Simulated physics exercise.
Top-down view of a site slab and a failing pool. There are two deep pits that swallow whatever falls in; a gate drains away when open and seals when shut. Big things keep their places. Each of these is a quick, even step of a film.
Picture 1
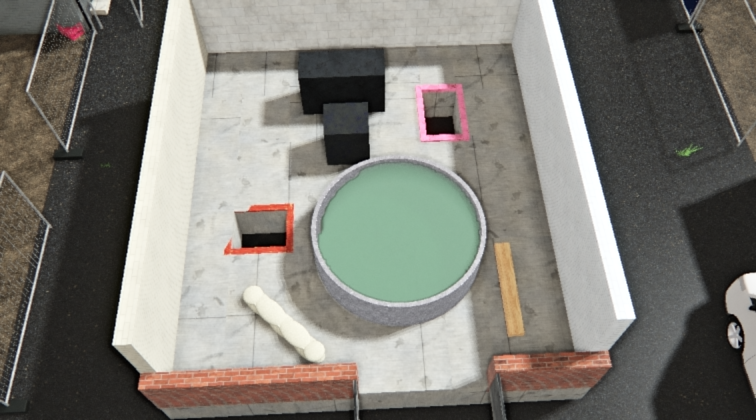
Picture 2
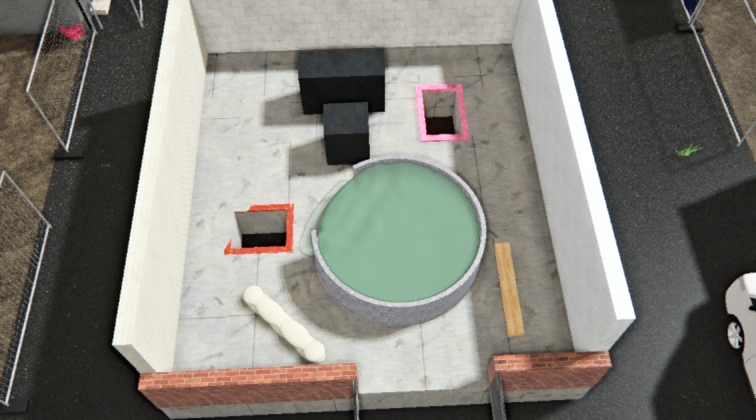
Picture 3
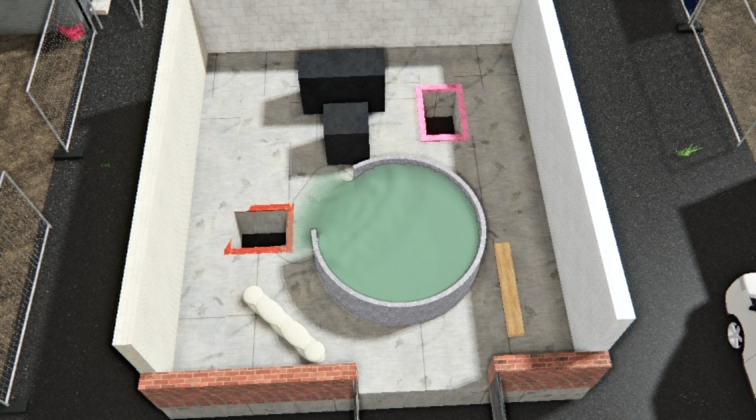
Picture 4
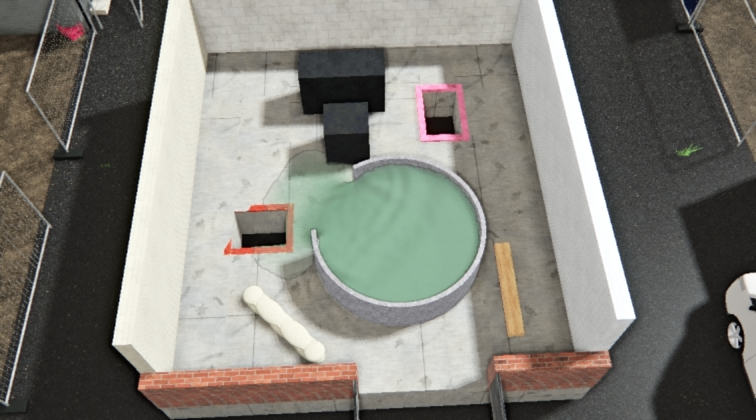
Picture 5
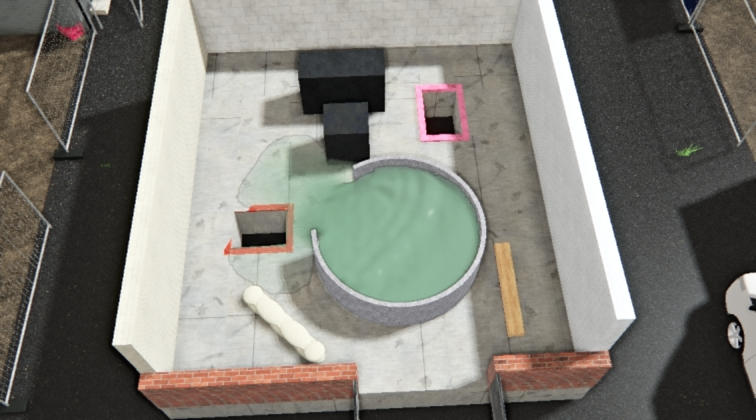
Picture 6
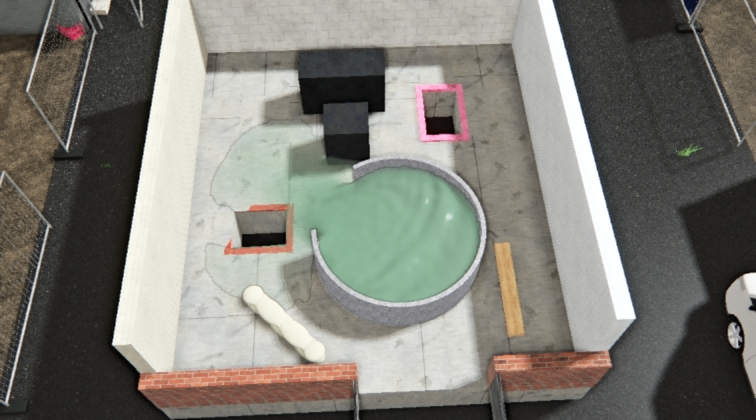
A round grey-walled pool of green water stands on a pale walled slab, seen from high above by a still camera. Black blocks sit behind it, a pink-edged opening at upper right, a red-edged one at left, a cream lumpy roll at lower left and a wooden plank at right. The pool's left wall opens, and water pours through the gap, spreading leftward in a thin sheet around the red-edged opening.
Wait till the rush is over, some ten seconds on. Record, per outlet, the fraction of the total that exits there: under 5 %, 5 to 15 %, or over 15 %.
In order: The gate gets hardly any of it - below five per cent. The pink pit gets hardly any of it - below five per cent. The red pit gets a big share of it - past fifteen per cent.
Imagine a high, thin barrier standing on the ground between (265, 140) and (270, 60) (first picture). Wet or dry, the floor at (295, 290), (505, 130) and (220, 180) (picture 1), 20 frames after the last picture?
In the order given, the spots are spared, spared and swamped.
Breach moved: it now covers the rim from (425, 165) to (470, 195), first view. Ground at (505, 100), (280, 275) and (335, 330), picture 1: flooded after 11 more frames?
Taking them in order, I'd say swamped, not reached and not reached.
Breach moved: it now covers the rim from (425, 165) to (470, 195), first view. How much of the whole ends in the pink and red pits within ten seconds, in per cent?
For pink it's about 14 per cent, and for red about 4 per cent.
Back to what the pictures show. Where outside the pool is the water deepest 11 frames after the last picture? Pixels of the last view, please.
About at (208, 58).
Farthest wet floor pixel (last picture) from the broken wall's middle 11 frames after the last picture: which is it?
Somewhere around (208, 58).
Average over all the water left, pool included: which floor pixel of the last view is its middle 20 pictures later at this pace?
Roughly (332, 191) in the last picture.
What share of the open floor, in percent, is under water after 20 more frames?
Some 50 per cent.
A moment on, water covers 25 % of the floor; the gate 0 %, the pink pit 0 %, the red pit 7 %.
Next, water covers 35 % of the floor; the gate 0 %, the pink pit 0 %, the red pit 13 %.
Then, water covers 50 % of the floor; the gate 0 %, the pink pit 0 %, the red pit 19 %.
Later, water covers 70 % of the floor; the gate 0 %, the pink pit 1 %, the red pit 25 %.
In the end, water covers 95 % of the floor; the gate 0 %, the pink pit 1 %, the red pit 31 %.
